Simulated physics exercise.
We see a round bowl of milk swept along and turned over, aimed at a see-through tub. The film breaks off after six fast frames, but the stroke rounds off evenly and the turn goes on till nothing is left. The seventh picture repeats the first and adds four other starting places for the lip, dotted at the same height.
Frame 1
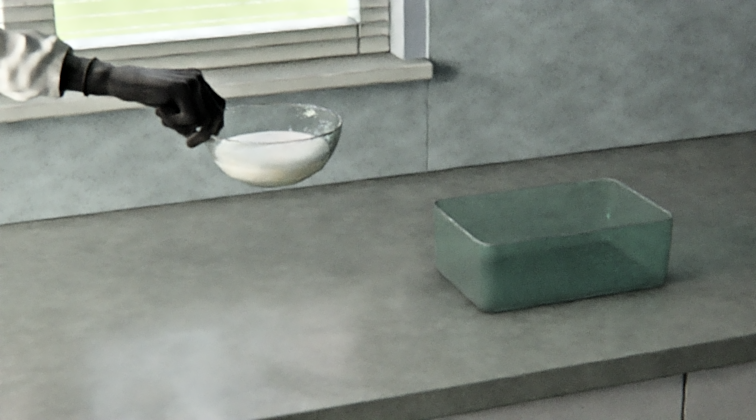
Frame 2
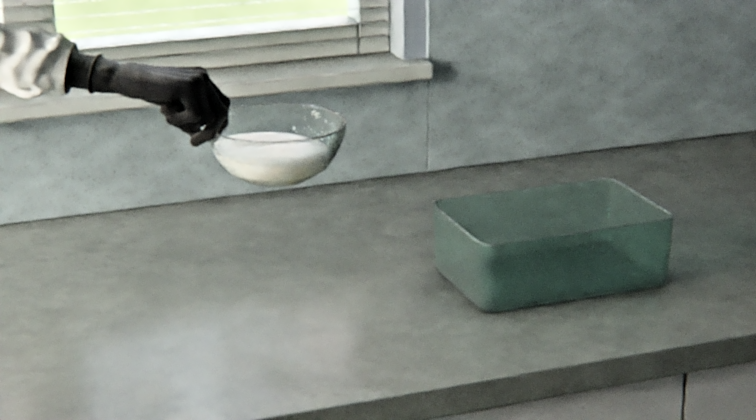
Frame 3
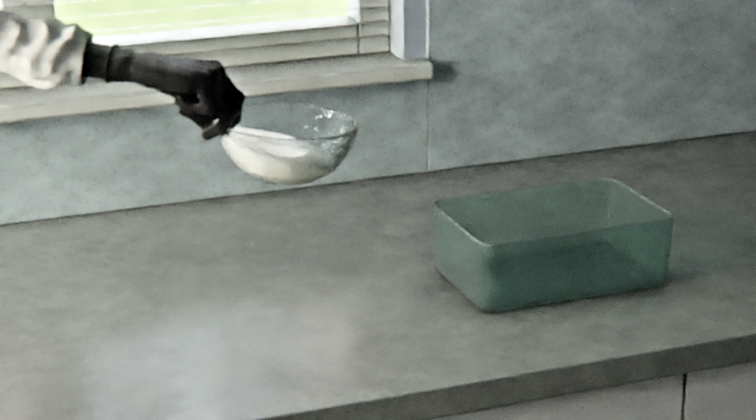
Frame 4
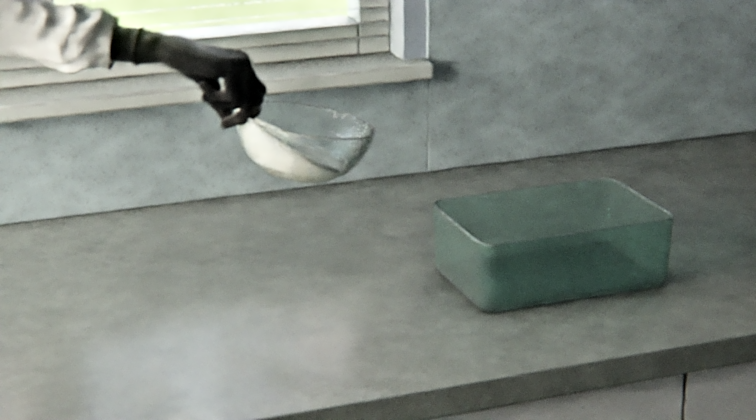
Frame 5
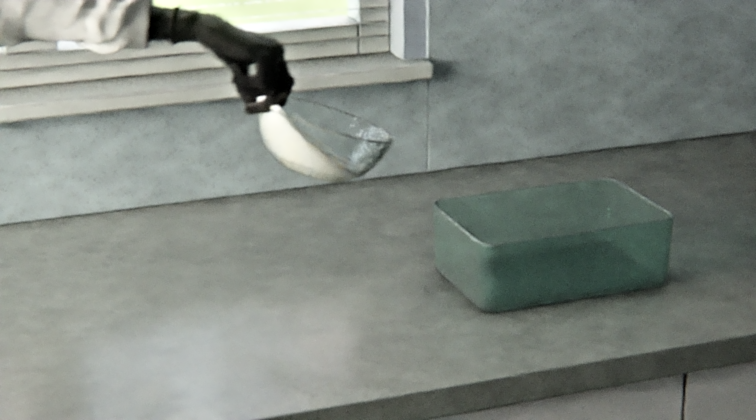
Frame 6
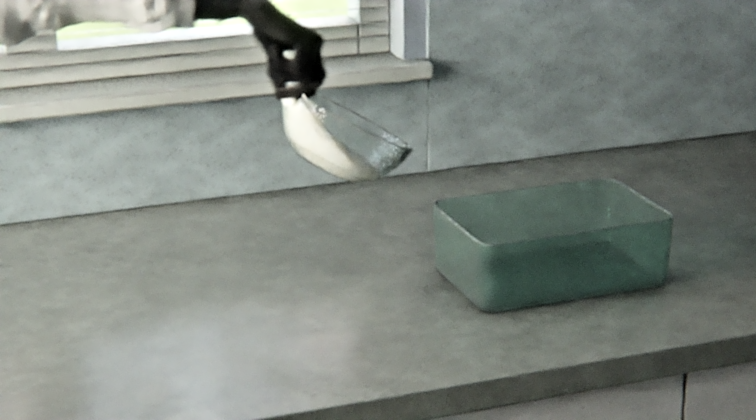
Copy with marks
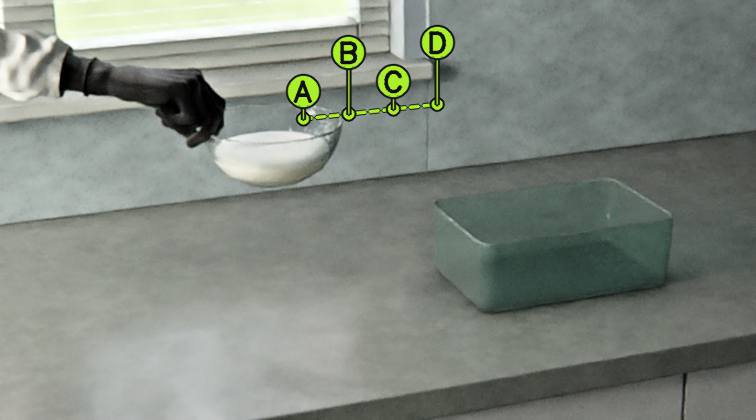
A black-gloved hand moves a glass bowl of milk rightward and tilts it steadily.
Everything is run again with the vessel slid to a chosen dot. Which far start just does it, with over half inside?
Use place A.
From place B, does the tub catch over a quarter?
Yes.
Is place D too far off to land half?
No, that is safe.
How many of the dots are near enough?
All four.
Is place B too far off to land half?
No, that is safe.
On the marked copy, A at (303, 119); B at (348, 114); C at (393, 109); D at (437, 104).
With A, about 64 % lands in the tub, 27 % falls short and 9 % goes beside or beyond.
With B, about 76 % lands in the tub, 11 % falls short and 13 % goes beside or beyond.
With C, about 90 % lands in the tub, 8 % falls short.
With D, about 88 % lands in the tub, 3 % falls short and 9 % goes beside or beyond.
